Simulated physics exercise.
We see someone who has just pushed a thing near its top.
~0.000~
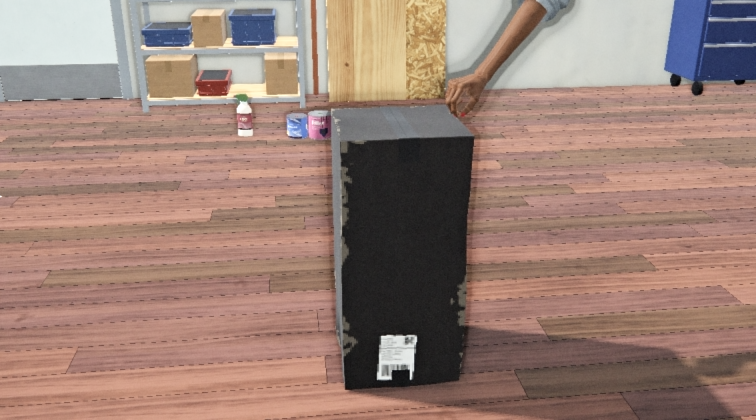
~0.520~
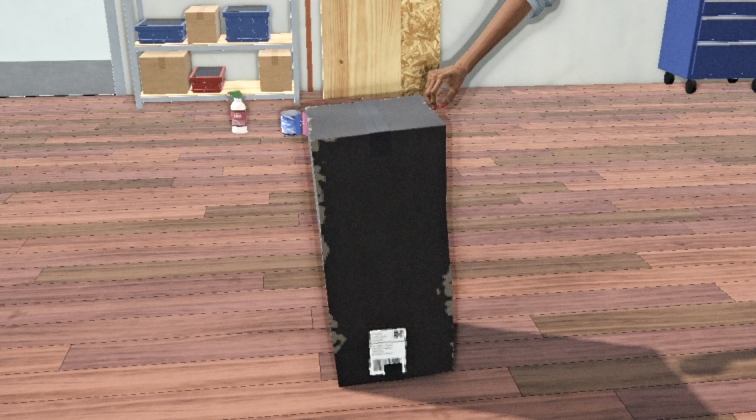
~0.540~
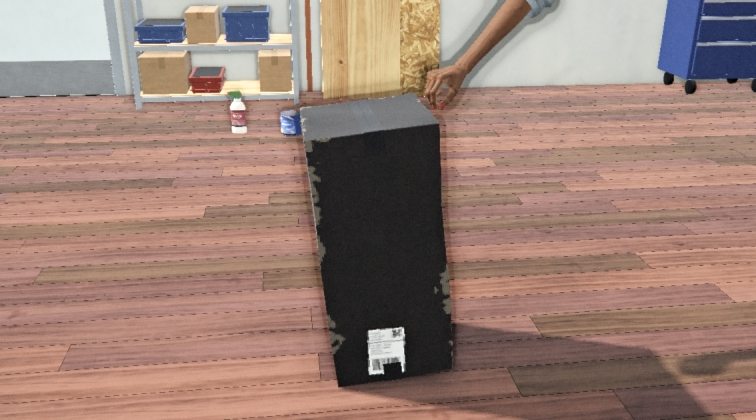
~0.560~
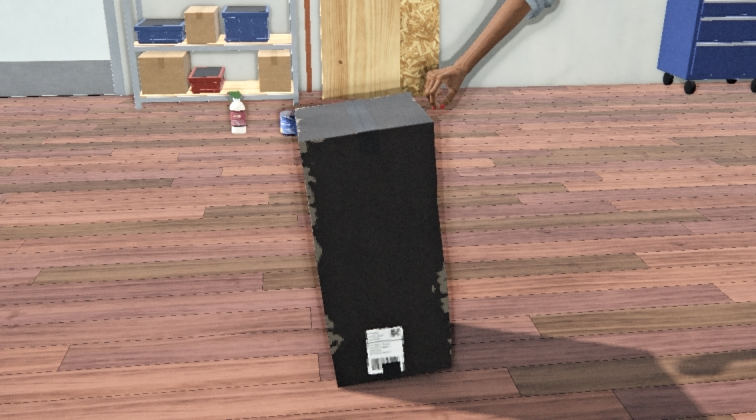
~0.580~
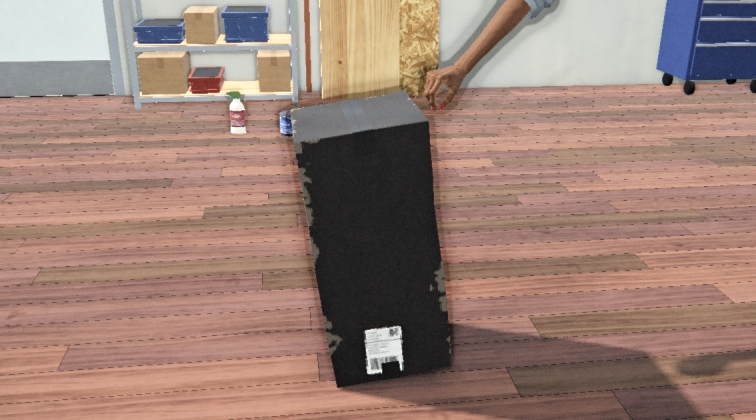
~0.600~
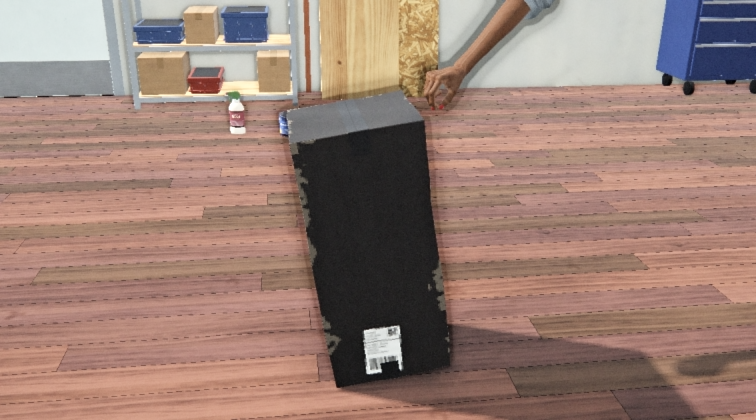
A hand at the top of a tall black parcel tilts it slightly left.
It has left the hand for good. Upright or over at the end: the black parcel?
Here the black parcel returns to its base.
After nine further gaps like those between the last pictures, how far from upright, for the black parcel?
Then 10°.
Around 0.92 s, black parcel 3° off upright near (382, 241).
Around 1.22 s, black parcel upright near (392, 242).
Finally (2.1 s), the black parcel settles on its feet, near (388, 244).
